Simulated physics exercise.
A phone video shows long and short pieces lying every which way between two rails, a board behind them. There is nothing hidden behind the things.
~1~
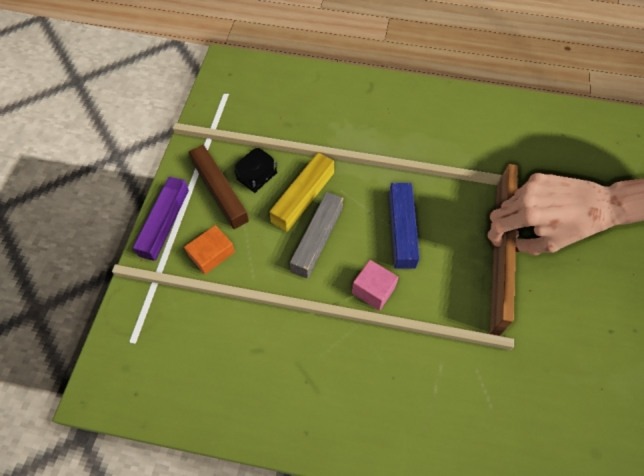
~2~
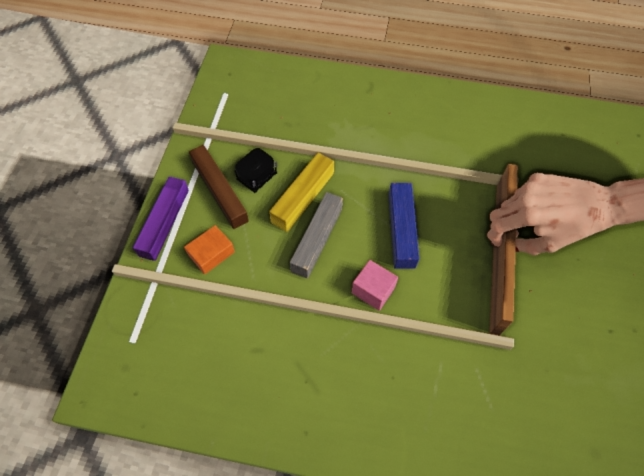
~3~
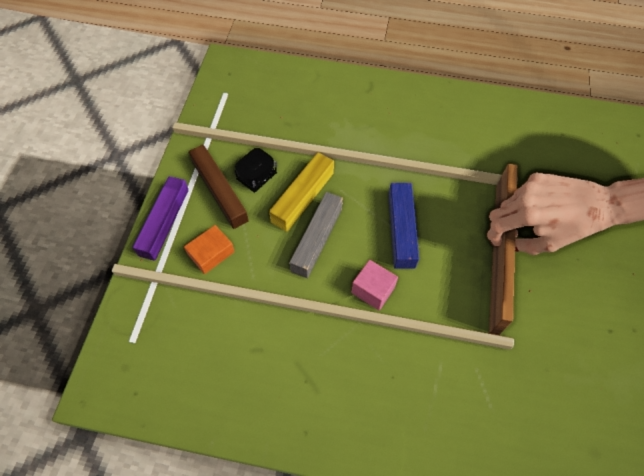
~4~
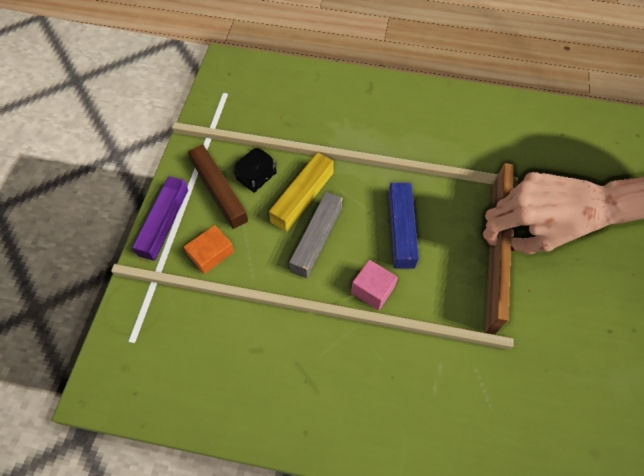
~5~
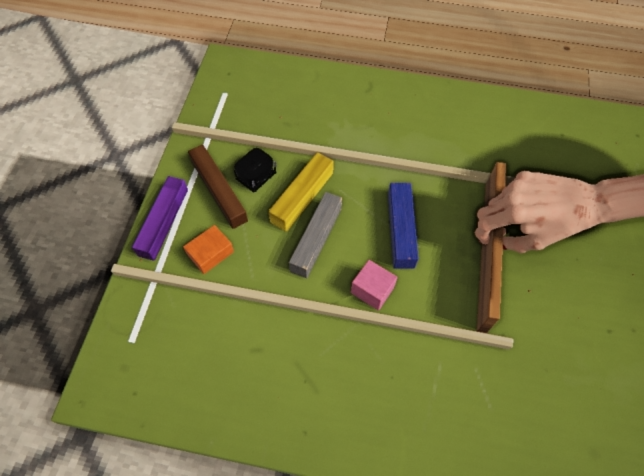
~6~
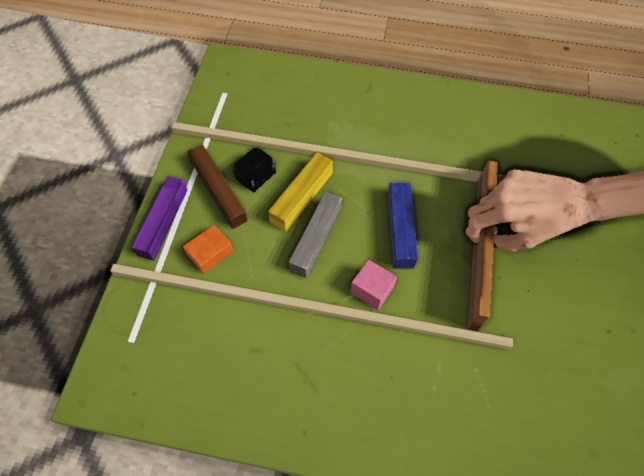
Hand holding a wooden board between two rails, then sliding it slightly left toward scattered coloured blocks that stay still.
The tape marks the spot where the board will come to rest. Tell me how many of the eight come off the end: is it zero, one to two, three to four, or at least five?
It is three to four.
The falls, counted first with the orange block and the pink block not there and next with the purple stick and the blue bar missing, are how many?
The counts: 3 and 2.
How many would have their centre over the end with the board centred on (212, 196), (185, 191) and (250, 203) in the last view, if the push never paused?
Counts by place: 2 / 4 / 0.
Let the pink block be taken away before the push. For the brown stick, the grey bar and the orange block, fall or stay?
So the brown stick goes down, the grey bar keeps its place and the orange block goes down.
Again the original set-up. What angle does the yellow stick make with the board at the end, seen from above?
Some 35 degrees.
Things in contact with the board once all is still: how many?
That number would be 2.
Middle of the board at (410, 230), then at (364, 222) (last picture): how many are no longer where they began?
Respectively 1 and 2.
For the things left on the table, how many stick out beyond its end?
The figure is 2.
Soon after, none off yet; purple stick at rest near (161, 217); brown stick at rest near (217, 185); orange block at rest near (209, 249).
Then, none off yet; purple stick at rest near (161, 217); brown stick moving near (213, 187); orange block at rest near (209, 249).
Further on, none off yet; purple stick moved a little near (125, 216); brown stick moved about its own width near (151, 183); orange block moved well along near (143, 245).
At rest, the number that fall off is three or four; fallen, black case, orange block, brown stick and purple stick.
